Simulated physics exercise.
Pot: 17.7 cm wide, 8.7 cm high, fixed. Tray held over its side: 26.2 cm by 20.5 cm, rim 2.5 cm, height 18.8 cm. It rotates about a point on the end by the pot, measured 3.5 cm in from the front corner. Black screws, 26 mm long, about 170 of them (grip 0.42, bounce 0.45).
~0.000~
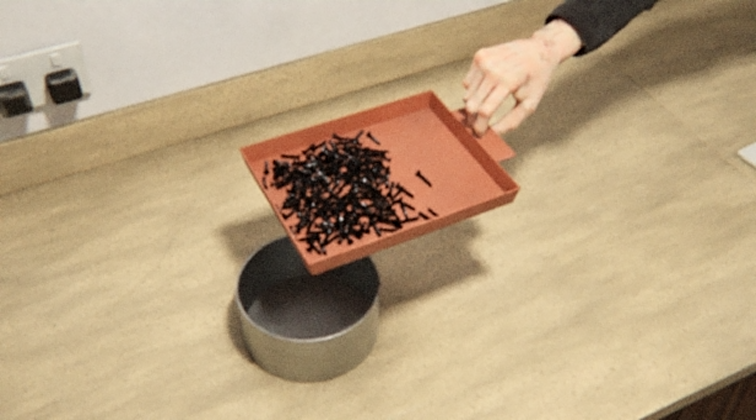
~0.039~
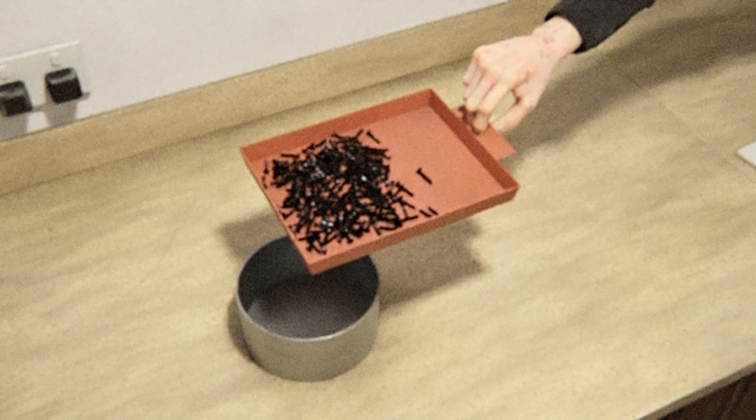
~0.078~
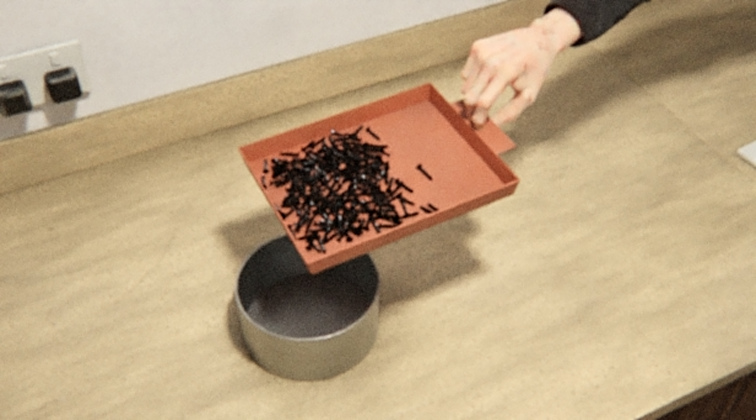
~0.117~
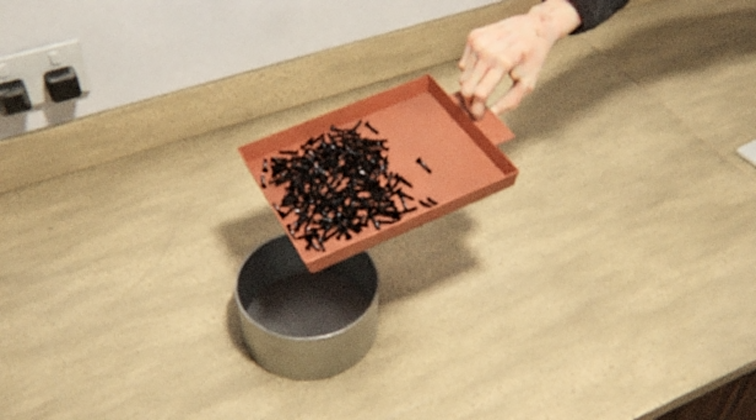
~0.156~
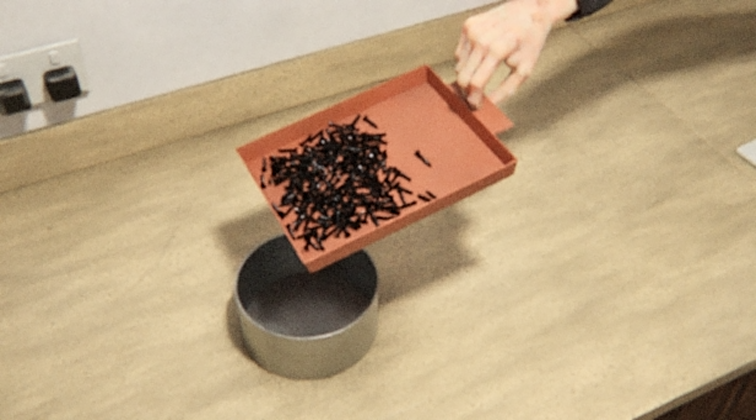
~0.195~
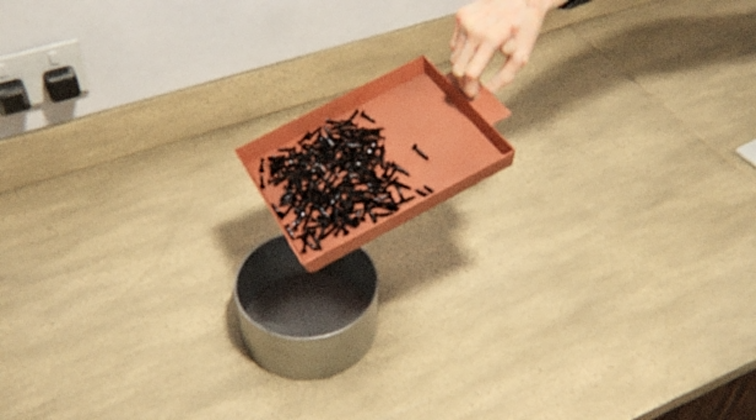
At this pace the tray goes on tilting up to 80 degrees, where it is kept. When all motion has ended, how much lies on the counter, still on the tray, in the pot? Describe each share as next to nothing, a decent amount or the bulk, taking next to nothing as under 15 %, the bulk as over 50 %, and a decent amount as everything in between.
My prediction: Counter: I expect a notable fraction of the load there; tray: I expect a notable fraction of the load there; pot: I expect a notable fraction of the load there.
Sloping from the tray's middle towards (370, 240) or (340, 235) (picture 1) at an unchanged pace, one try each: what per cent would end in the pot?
Near 5 and 10 percent, in that order.
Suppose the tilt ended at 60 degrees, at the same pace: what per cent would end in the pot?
5 per cent.
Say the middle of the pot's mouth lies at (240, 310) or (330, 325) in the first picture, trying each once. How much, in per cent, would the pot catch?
I'd say some 35 per cent for the first and some 5 per cent for the second.
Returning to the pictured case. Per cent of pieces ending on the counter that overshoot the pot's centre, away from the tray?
Roughly 100 per cent.
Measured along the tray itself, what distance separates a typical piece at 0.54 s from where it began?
About 3 cm.
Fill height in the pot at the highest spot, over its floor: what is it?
Roughly 1.5 cm.
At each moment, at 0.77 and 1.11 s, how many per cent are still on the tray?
In turn: 100, 75.
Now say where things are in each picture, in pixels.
Tray tilt 0 degrees, front corners at (311, 260) and (515, 187); middle of the pieces at (334, 188); pot at (308, 283), in the first picture.
Tray tilt 1 degrees, front corners at (311, 259) and (515, 184); middle of the pieces at (334, 187), in the second picture.
Tray tilt 2 degrees, front corners at (310, 259) and (515, 179); middle of the pieces at (333, 185), in the third picture.
Tray tilt 5 degrees, front corners at (308, 258) and (514, 170), lowest corner left back; middle of the pieces at (332, 182), in the fourth picture.
Tray tilt 9 degrees, front corners at (307, 258) and (512, 159), lowest corner left back; middle of the pieces at (331, 179), in the fifth picture.
Tray tilt 13 degrees, front corners at (305, 259) and (510, 150), lowest corner left back; middle of the pieces at (329, 177); pot at (306, 281). The tray's pace is about 95 degrees a second, in the sixth picture.
Then, at 0.54 s, tilt 46 degrees; the tray holds 100 %, the pot 0 %.
Then, at 0.77 s, tilt 67 degrees; the tray holds 100 %, the pot 0 %.
After 1.11 s, tilt 80 degrees; the tray holds 75 %, the pot 5 %.
In the end, at 2.7 s, counter 40 %, tray 40 %, pot 25 %.
